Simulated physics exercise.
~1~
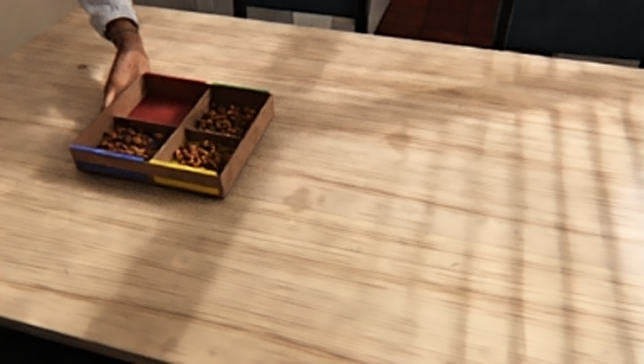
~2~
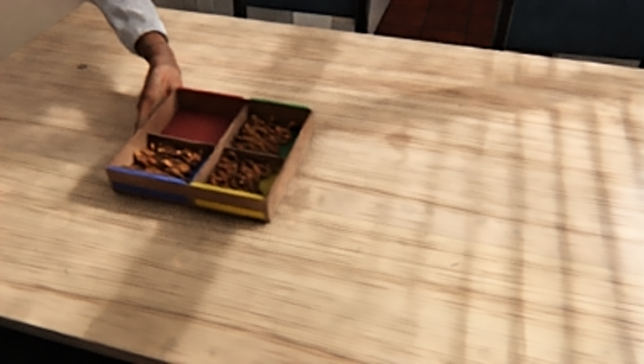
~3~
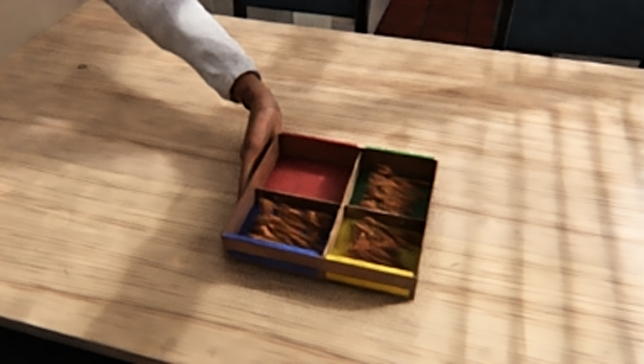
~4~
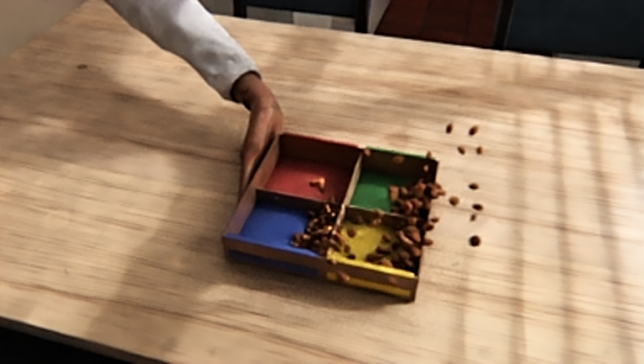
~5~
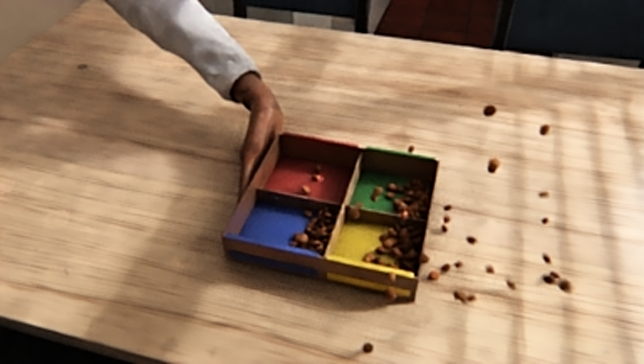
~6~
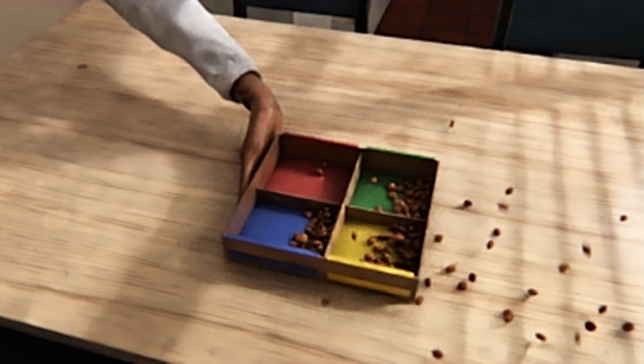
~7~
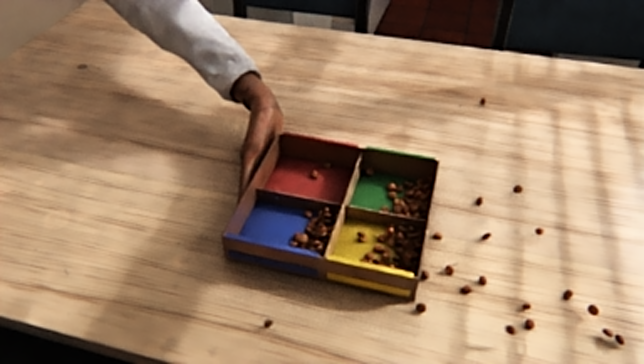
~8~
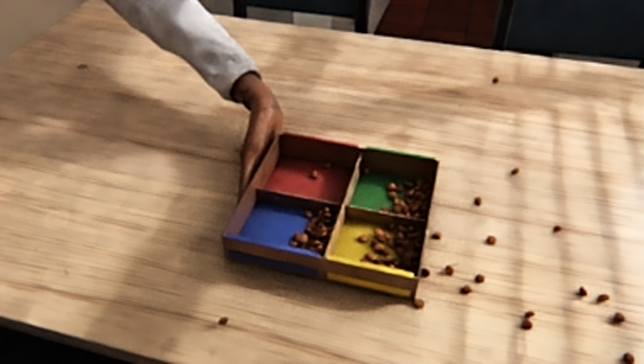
A hand slides a divided tray rightward and stops, spilling some brown kibble across the table.
